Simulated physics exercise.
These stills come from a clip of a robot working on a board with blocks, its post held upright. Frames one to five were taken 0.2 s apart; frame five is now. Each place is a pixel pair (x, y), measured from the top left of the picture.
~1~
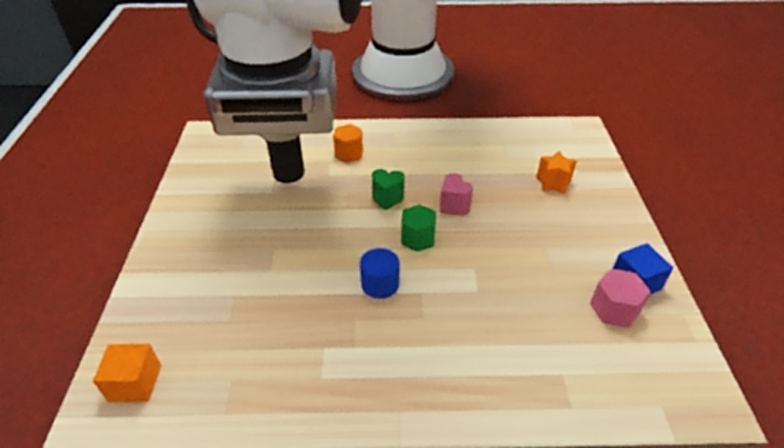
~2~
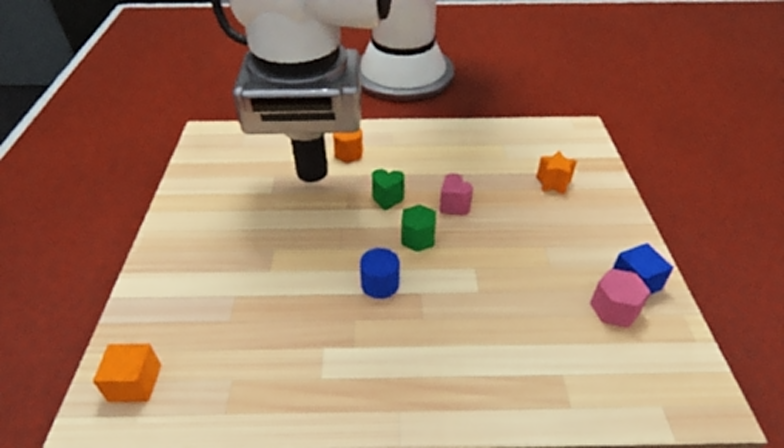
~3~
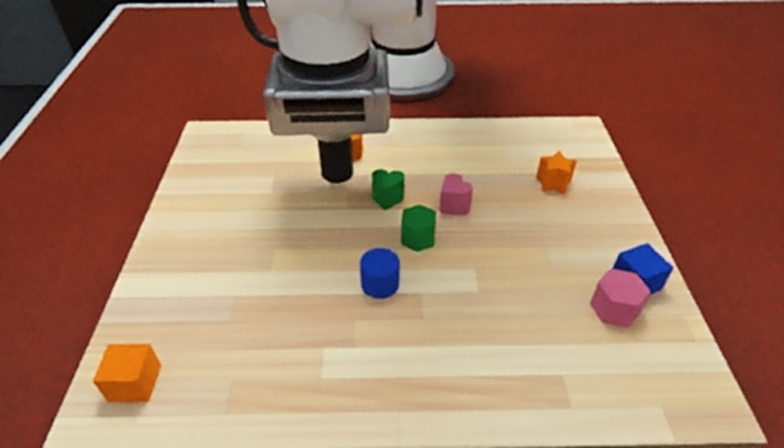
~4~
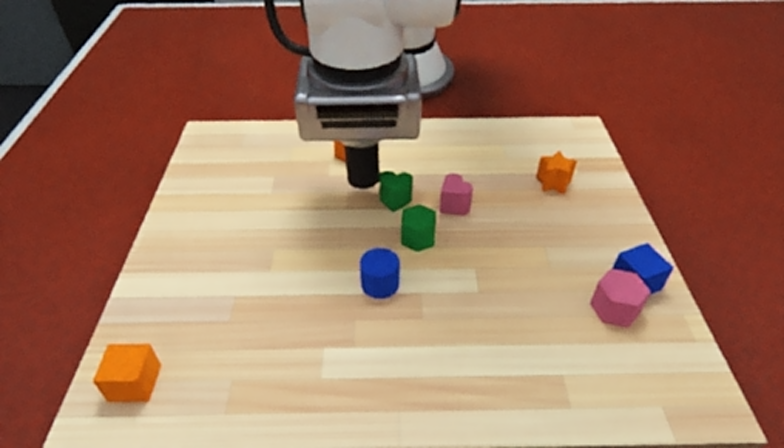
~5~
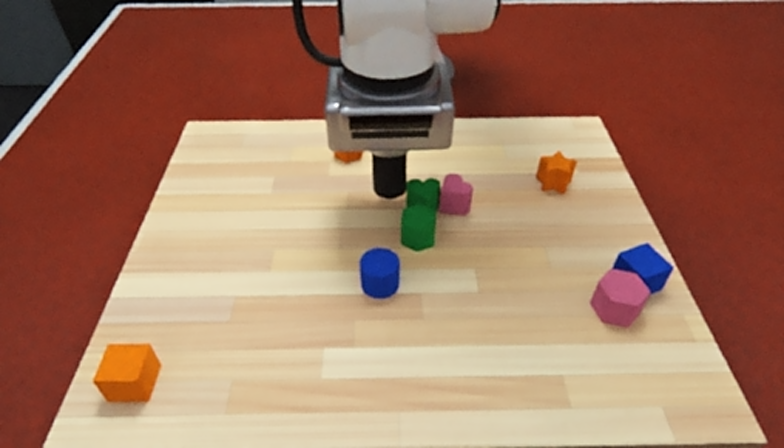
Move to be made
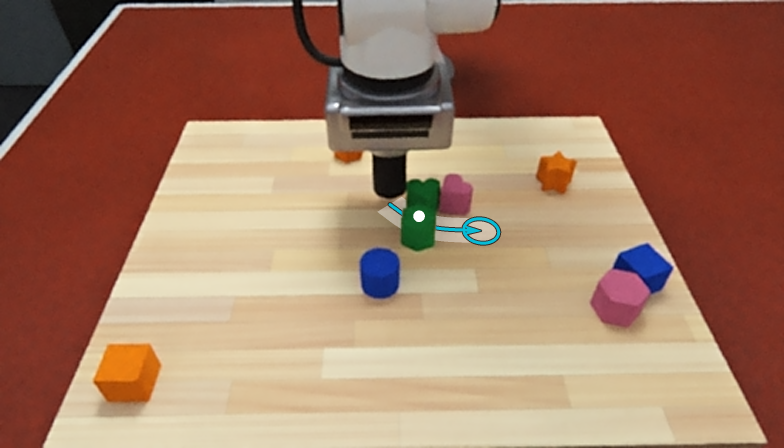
The footage shows a robot arm moving its dark post rightward over a wooden board of coloured blocks, then pushing the green heart-shaped block right, close to the pink heart-shaped block, while the other blocks stay still.
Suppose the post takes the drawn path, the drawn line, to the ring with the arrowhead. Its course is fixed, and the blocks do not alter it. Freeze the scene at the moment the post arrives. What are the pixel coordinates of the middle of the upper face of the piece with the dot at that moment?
Its top middle is near (434, 231).
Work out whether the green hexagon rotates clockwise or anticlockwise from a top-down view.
It twists with the clock when seen from above.
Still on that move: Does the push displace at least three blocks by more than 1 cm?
Yes, I think so.
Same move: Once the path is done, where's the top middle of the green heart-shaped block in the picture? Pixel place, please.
At pixel (501, 192).
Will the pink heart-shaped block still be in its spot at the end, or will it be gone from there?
The block in question is displaced by the end.
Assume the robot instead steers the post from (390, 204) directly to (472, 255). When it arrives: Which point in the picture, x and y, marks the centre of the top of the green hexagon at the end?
For the centre of its top, I'd go with (443, 249).
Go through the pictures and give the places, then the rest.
The first frame shows post's lower end (289, 174); blue disc (380, 262); green hexagon (419, 216); green heart-shaped block (388, 177); pink heart-shaped block (456, 184).
The second frame shows post (312, 172); blocks still.
The third frame shows post (338, 174); blocks still.
The fourth frame shows post (363, 179); green heart-shaped block (396, 179).
The fifth frame shows post (390, 189); blue disc (380, 262); green hexagon (419, 216); green heart-shaped block (424, 186); pink heart-shaped block (456, 184).
Drawn move, from (390, 204) over (414, 221) and (446, 229) to (481, 231); the dot is on the green hexagon.
What follows on the original path. One third of the way, post (415, 205); green hexagon (424, 222), turned 15° clockwise; green heart-shaped block (450, 194), turned 40° anticlockwise; pink heart-shaped block (473, 182), turned 20° anticlockwise.
Two thirds of the way, post (449, 213); green hexagon (434, 231), turned 45° clockwise; green heart-shaped block (478, 195), turned 80° anticlockwise; pink heart-shaped block (485, 178), turned 60° anticlockwise.
At the end, post (484, 215); blue disc still; green hexagon (434, 231), turned 45° clockwise; green heart-shaped block (501, 192), turned 125° anticlockwise; pink heart-shaped block (490, 174), turned 85° anticlockwise.
